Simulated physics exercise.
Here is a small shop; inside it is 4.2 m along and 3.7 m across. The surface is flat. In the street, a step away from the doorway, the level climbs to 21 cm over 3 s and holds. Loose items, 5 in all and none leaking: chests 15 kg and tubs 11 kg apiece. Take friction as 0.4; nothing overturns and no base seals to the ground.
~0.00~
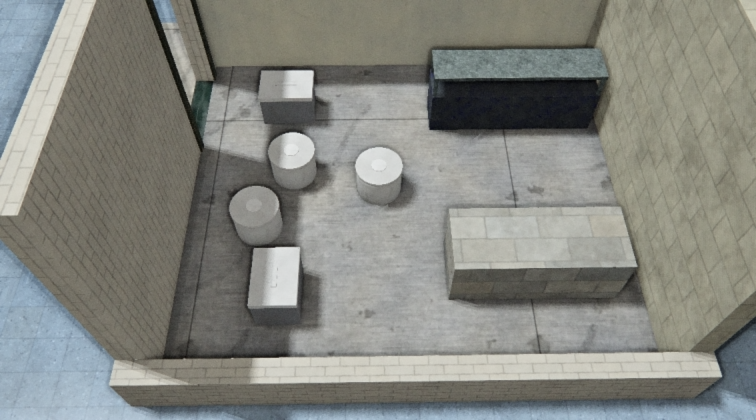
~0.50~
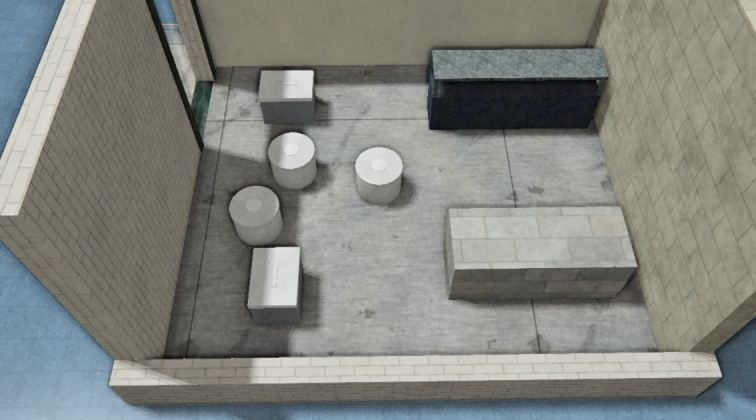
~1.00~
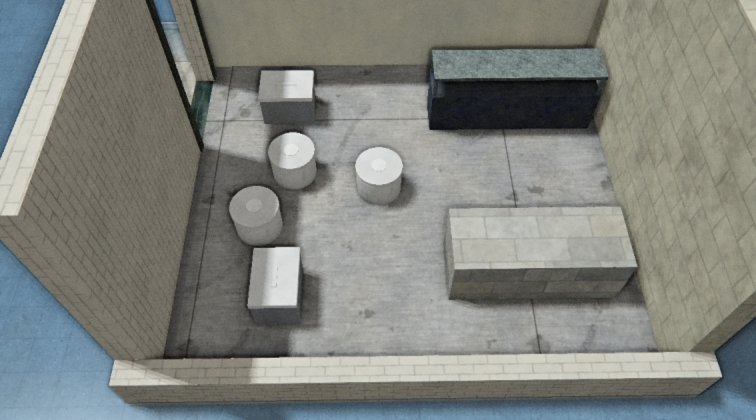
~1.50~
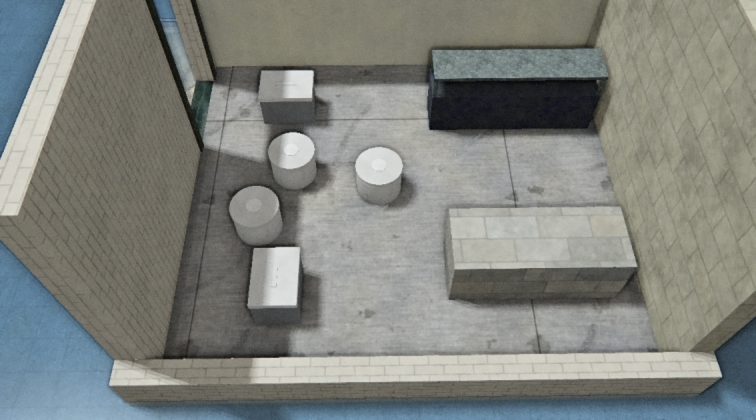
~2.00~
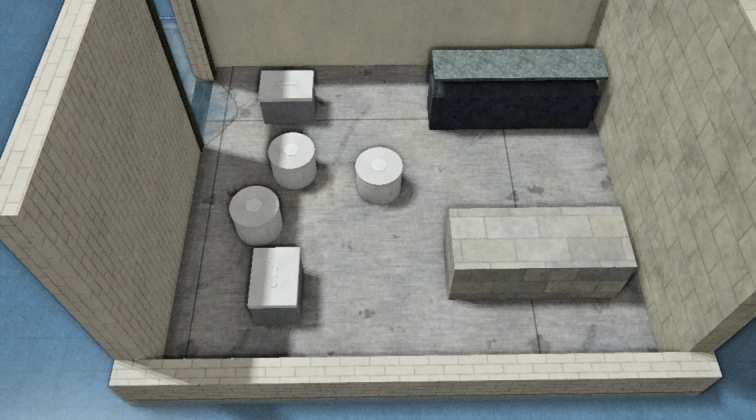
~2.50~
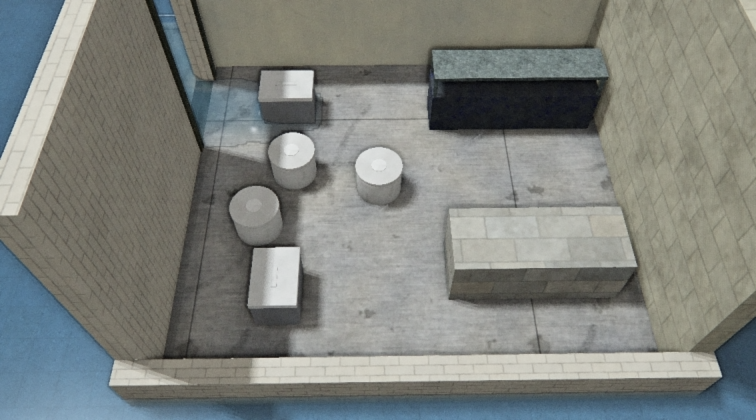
A roofless walled room holding pale blocks, round tubs and two long counters stays still as water seeps in through the left doorway.
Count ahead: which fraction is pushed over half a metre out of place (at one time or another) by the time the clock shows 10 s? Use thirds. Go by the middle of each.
Share: From one to two thirds.
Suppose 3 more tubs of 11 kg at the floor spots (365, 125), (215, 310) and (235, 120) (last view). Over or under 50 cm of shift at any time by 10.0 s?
In turn: More, under, over.
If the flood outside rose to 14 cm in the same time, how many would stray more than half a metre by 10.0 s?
In that case 1 of them.
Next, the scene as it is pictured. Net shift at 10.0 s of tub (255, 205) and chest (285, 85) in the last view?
In that order: 0 cm, 300 cm.
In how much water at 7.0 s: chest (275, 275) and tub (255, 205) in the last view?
About 1 and 2 cm.
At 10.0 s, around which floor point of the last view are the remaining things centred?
At about (366, 238).
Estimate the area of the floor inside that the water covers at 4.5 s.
Roughly 6.5 m2.
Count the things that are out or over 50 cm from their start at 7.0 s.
I count 3.
After 3.5 s 0 of 5 are over 50 cm from their spots; 0 afloat.
After 4.5 s 1 of 5 are over 50 cm from their spots; 0 afloat.
After 7.0 s 3 of 5 are over 50 cm from their spots; 0 afloat.
After 10.0 s 3 of 5 are over 50 cm from their spots, and 3 have been at some point; 1 afloat.
